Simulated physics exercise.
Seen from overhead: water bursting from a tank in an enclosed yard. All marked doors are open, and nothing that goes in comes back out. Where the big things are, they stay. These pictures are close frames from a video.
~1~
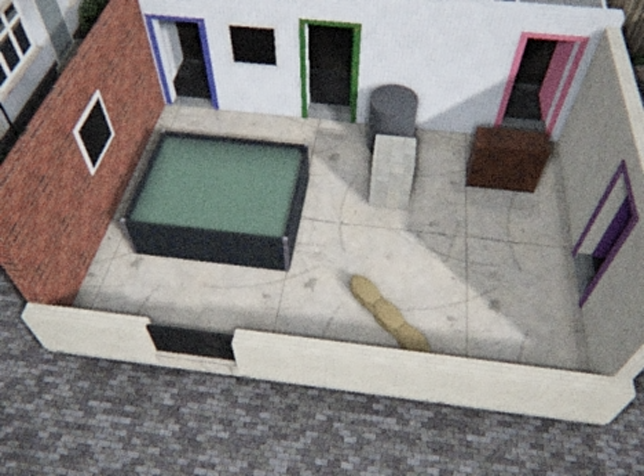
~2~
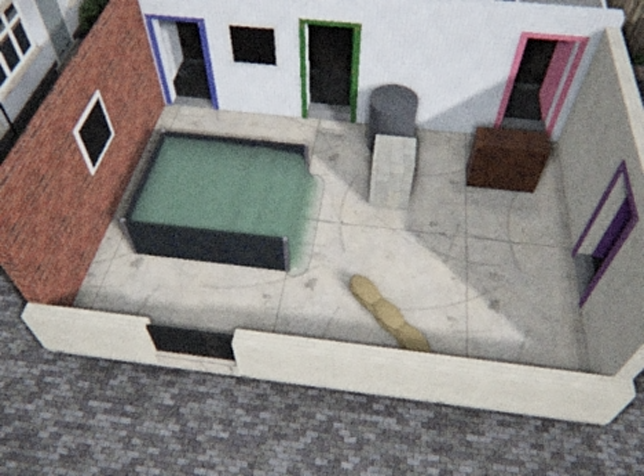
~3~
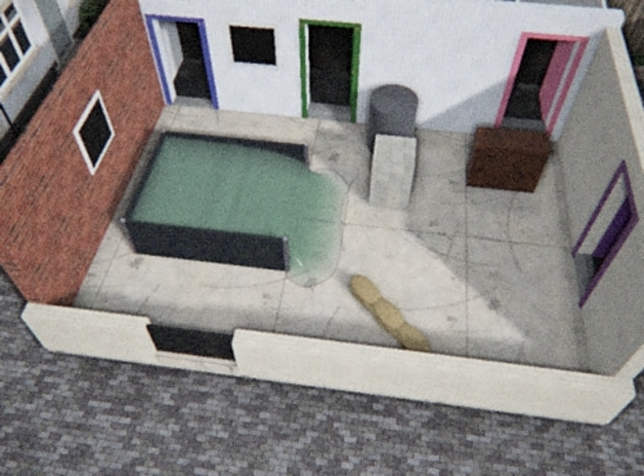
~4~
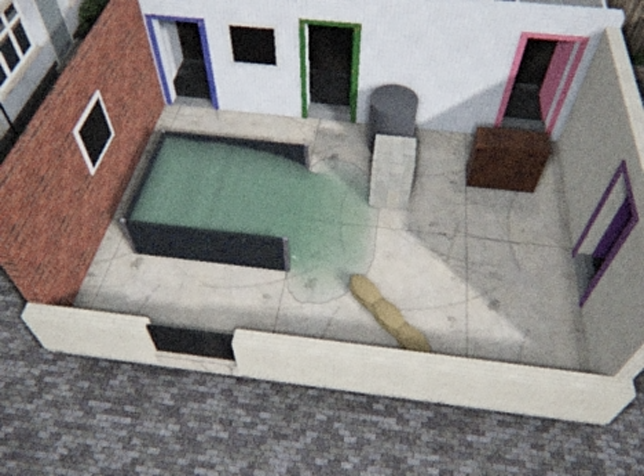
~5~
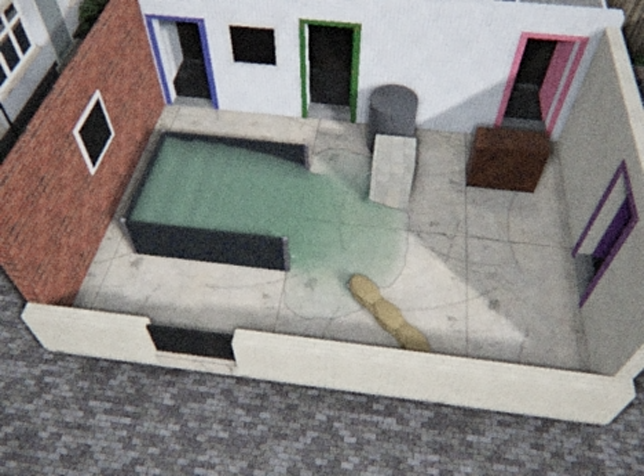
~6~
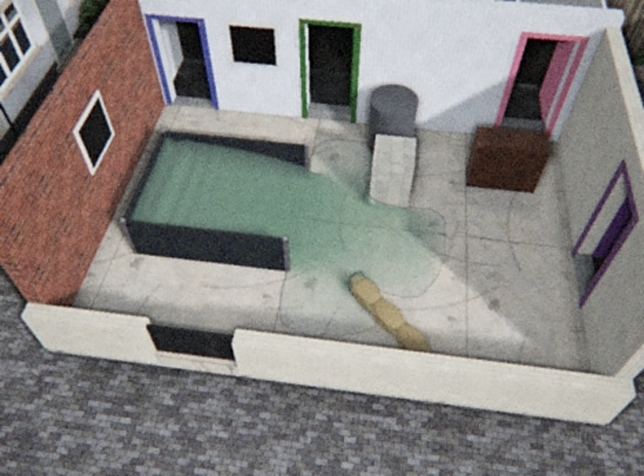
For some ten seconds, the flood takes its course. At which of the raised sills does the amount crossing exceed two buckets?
At the blue door it exceeds two buckets; at the green door it does not exceed two buckets; at the pink door it does not exceed two buckets; at the purple door it exceeds two buckets.
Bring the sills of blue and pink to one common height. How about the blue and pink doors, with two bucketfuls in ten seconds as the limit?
Taking them in turn, the blue door remains within limits and the pink door tops the threshold.
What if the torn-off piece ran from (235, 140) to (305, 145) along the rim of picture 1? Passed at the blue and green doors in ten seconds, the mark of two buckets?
The blue door tops the limit, while the green door tops the limit.
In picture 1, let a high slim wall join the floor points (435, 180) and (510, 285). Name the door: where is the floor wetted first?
The green one.
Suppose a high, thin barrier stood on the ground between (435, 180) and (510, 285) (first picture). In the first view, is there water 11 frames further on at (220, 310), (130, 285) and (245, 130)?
In order: Untouched, untouched, untouched.
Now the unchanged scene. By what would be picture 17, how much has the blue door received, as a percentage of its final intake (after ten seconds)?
Share at that point: Close to 0 in a hundred.
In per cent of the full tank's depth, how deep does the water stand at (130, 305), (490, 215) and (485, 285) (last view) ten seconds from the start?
Going in order, that's 14, 16 and 12 %.
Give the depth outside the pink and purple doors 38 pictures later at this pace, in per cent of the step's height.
Depth ratios, approx.: 60 and 90 percent.
A moment on, water covers 40 % of the floor; the blue door not reached, the green door wet at the sill, nothing in, the pink door not reached, the purple door wet at the sill, nothing in.
Next, water covers 60 % of the floor; the blue door not reached, the green door wet at the sill, nothing in, the pink door wet at the sill, nothing in, the purple door over two buckets in.
Then, water covers 75 % of the floor; the blue door wet at the sill, nothing in, the green door under two buckets in, the pink door wet at the sill, nothing in, the purple door far over two buckets in.
Later, water covers 90 % of the floor; the blue door under two buckets in, the green door under two buckets in, the pink door wet at the sill, nothing in, the purple door far over two buckets in.
In the end, water covers 95 % of the floor; the blue door over two buckets in, the green door under two buckets in, the pink door wet at the sill, nothing in, the purple door far over two buckets in.
